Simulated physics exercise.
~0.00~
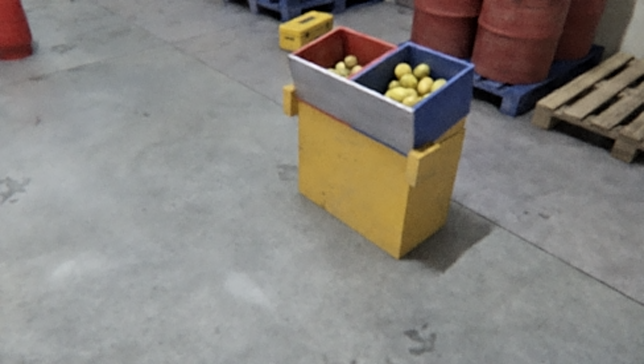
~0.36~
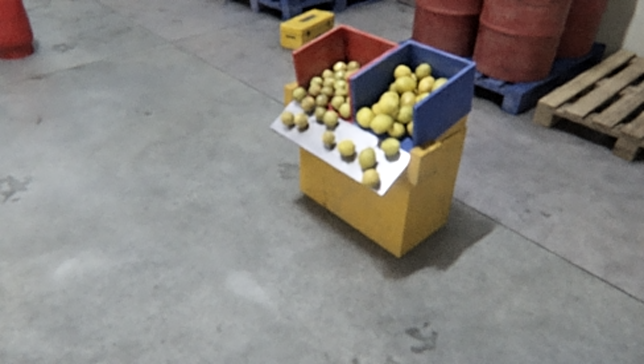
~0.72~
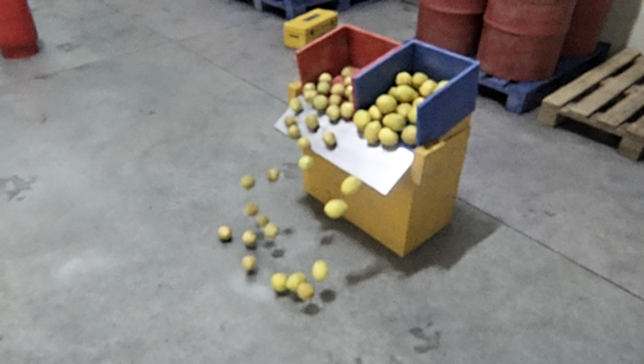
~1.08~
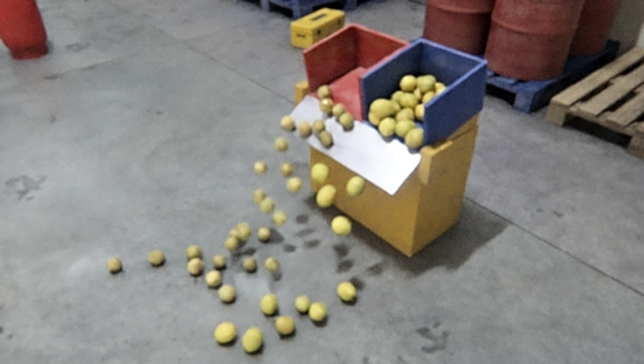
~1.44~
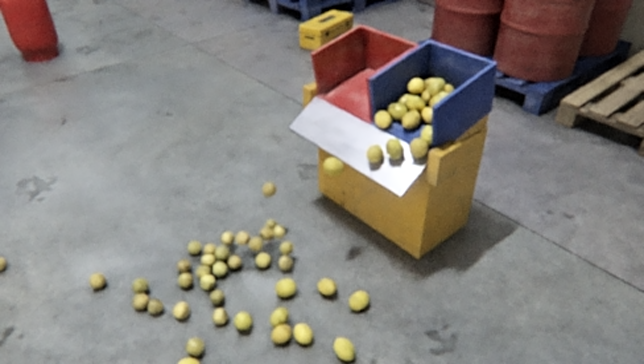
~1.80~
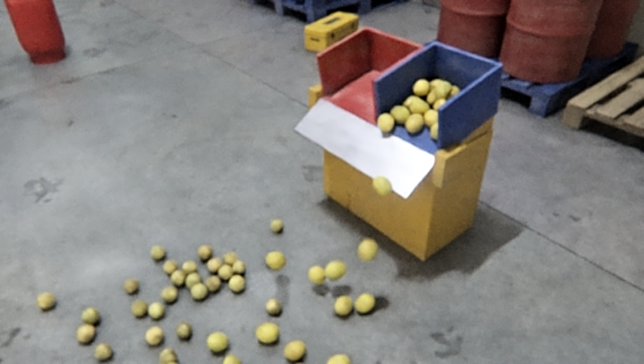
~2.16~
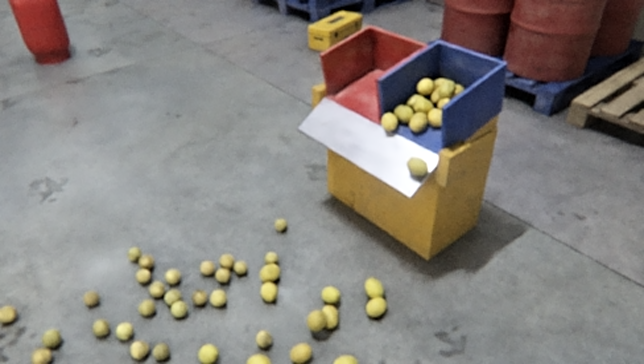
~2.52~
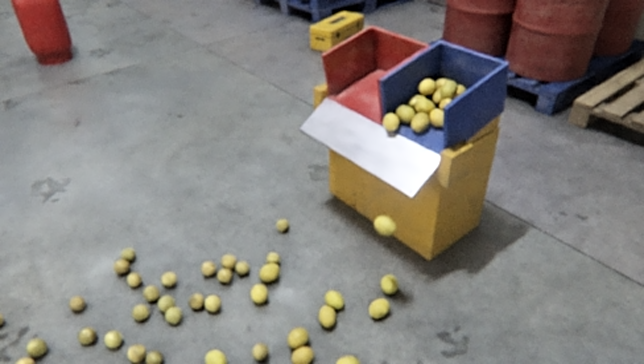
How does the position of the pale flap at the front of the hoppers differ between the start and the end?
At the start it leans up against the front of the hoppers, closing them off. By the end it has flipped over on its lower edge and hangs outward, upside down, sloping towards the floor.
Yellow fruit fills a red hopper and a blue hopper side by side on a yellow stand, seen from above on a grey concrete floor, with red drums and a wooden pallet behind. The pale flap across their front swings down and outward, and fruit from both sides rolls onto it. The pieces pour off its edge, bounce and scatter to the left and towards the viewer as the view pans slightly left. The red hopper empties completely, while the blue one slows to a few stragglers. At the end, a cluster remains in the blue hopper and one piece is dropping below the flap.
